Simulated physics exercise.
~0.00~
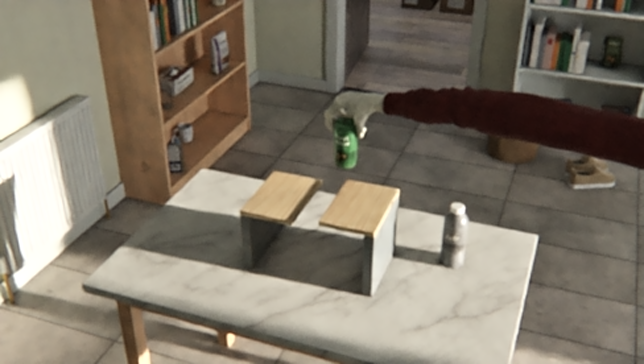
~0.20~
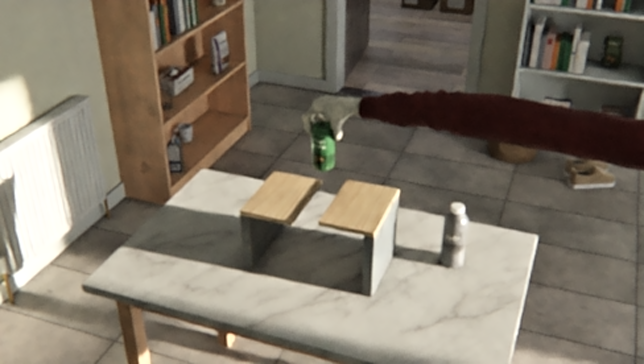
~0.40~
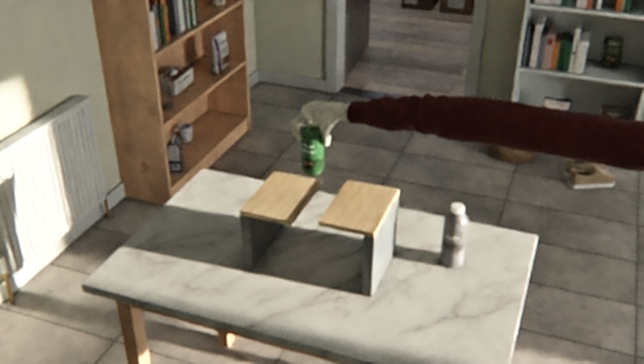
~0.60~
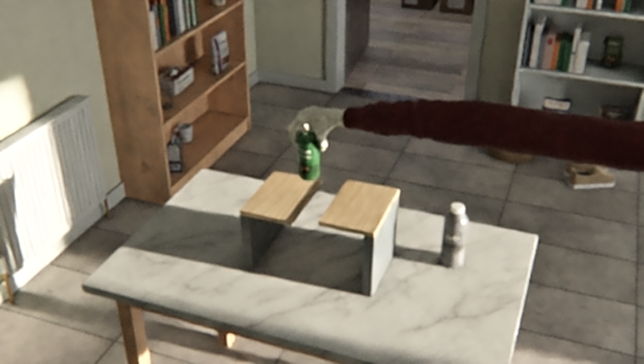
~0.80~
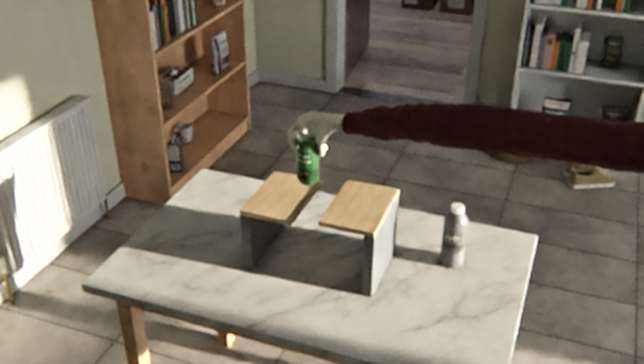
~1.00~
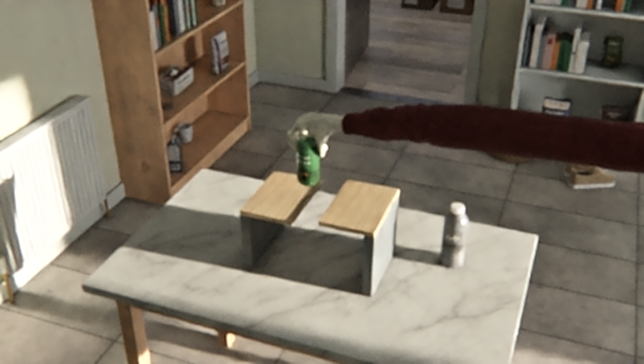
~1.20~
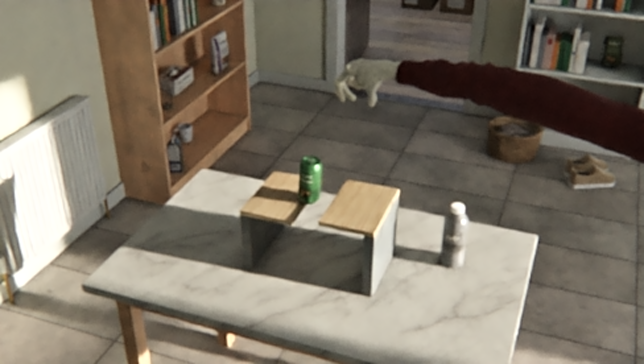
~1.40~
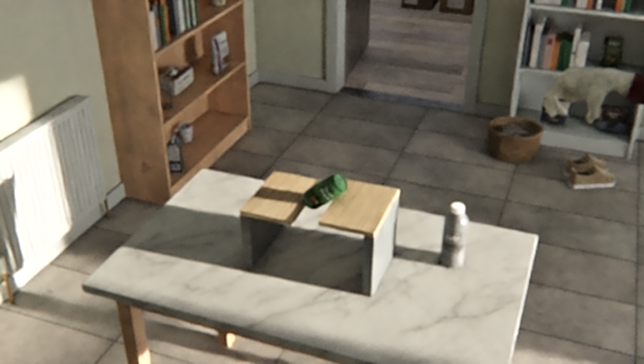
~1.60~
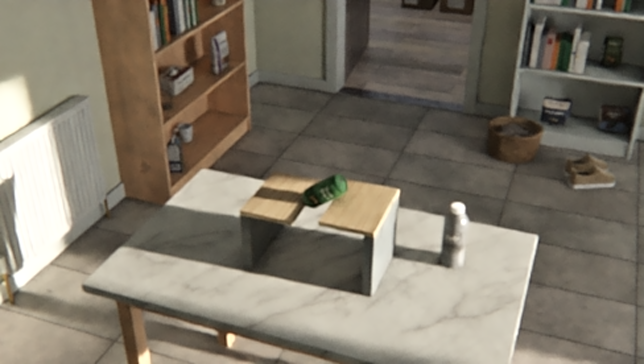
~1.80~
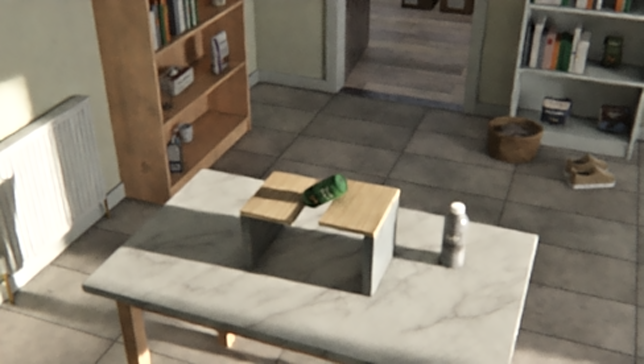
A green can hangs from a pale hand with a dark red sleeve, reaching in from the right above a marble-topped table, seen from above in a tiled room with bookshelves and a white radiator. Two wood-topped grey ledges stand on the table with a slot between them, and a grey bottle stands to their right. The hand carries the can left, lowers it toward the left ledge and pauses. It lets go and draws back, leaving the can briefly upright. The can tips to the right and lodges across the gap, leaning and still, while the bottle stays put.
